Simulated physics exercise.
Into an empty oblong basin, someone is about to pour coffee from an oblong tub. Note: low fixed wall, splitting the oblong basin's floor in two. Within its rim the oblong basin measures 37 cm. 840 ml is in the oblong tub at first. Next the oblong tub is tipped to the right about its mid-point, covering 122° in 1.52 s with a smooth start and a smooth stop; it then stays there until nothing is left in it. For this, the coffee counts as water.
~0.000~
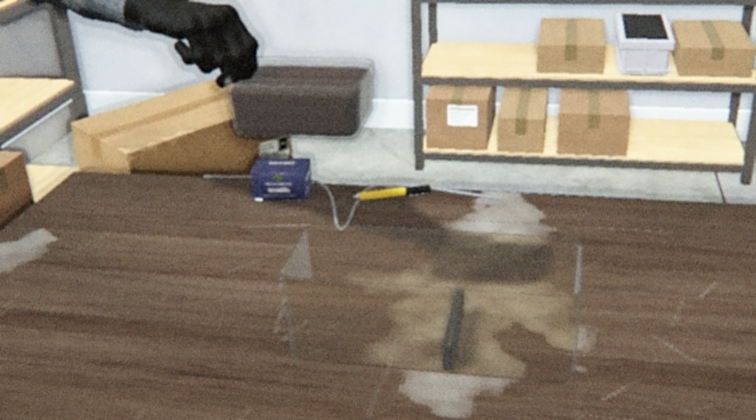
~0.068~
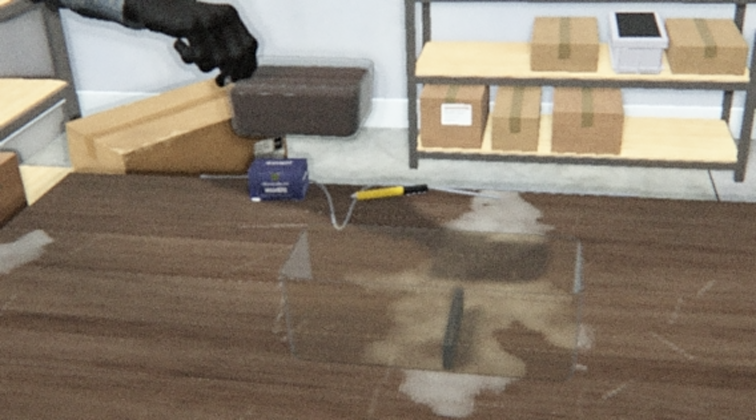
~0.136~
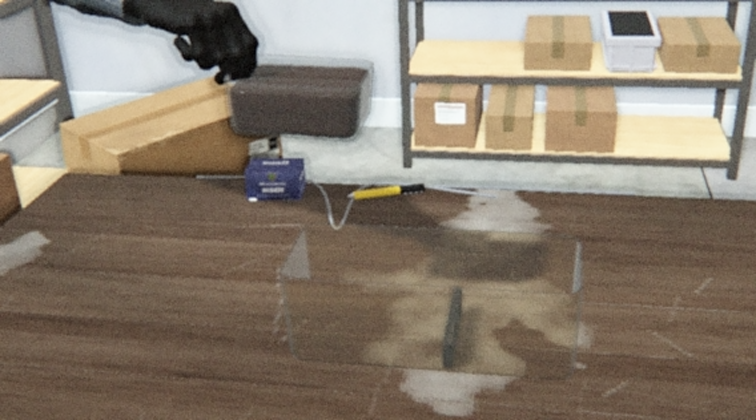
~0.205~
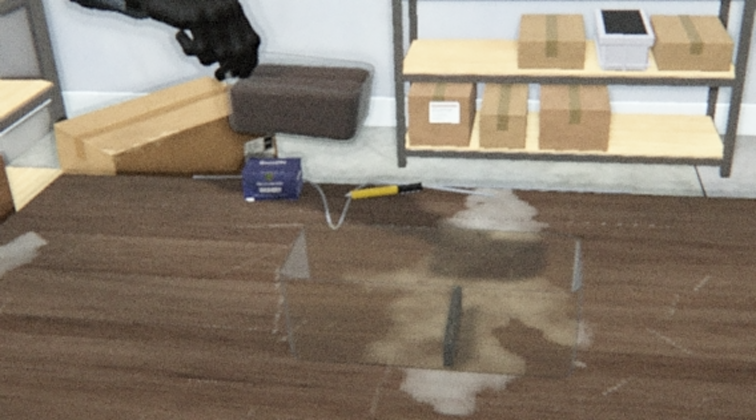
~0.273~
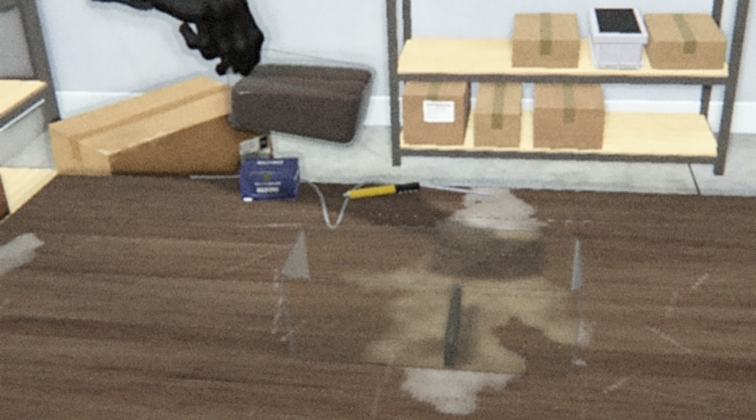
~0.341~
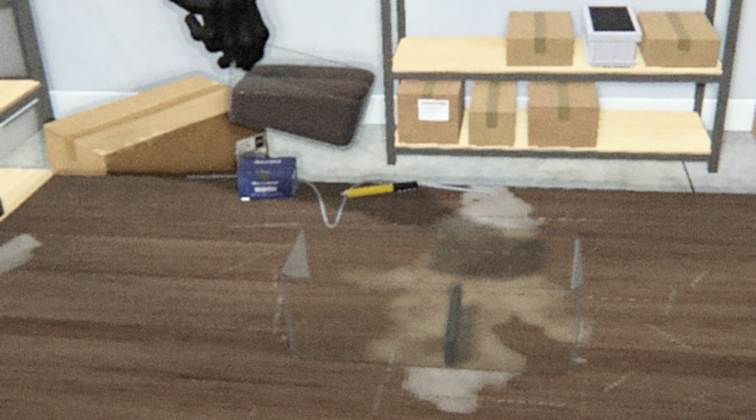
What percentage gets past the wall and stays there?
About 48 per cent.
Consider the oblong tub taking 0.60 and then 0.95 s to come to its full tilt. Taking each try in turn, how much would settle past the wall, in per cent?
It comes to 20 per cent, and then 40 per cent.
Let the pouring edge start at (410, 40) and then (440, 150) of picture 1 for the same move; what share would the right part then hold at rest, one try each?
About 65 %, then about 70 %.
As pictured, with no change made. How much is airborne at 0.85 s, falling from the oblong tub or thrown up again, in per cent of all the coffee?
Close to 44 in a hundred.
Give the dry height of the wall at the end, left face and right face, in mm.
About 26 mm left, about 20 mm right.
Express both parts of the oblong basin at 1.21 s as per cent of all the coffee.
38 per cent left and 46 right, roughly.
After 0.85 s the tilt is 72° and 23 per cent is still to pour, 7 is left of the wall and 23 right of it.
After 1.21 s the tilt is 110° and 2 per cent is still to pour, 37 is left of the wall and 47 right of it.
After 1.60 s the tilt is 122° and 0 per cent is still to pour, 43 is left of the wall and 48 right of it.
After 2.02 s the tilt is 122° and 0 per cent is still to pour, 43 is left of the wall and 48 right of it.
In the end 43 per cent lies left of the wall, 48 right of it and 9 outside.
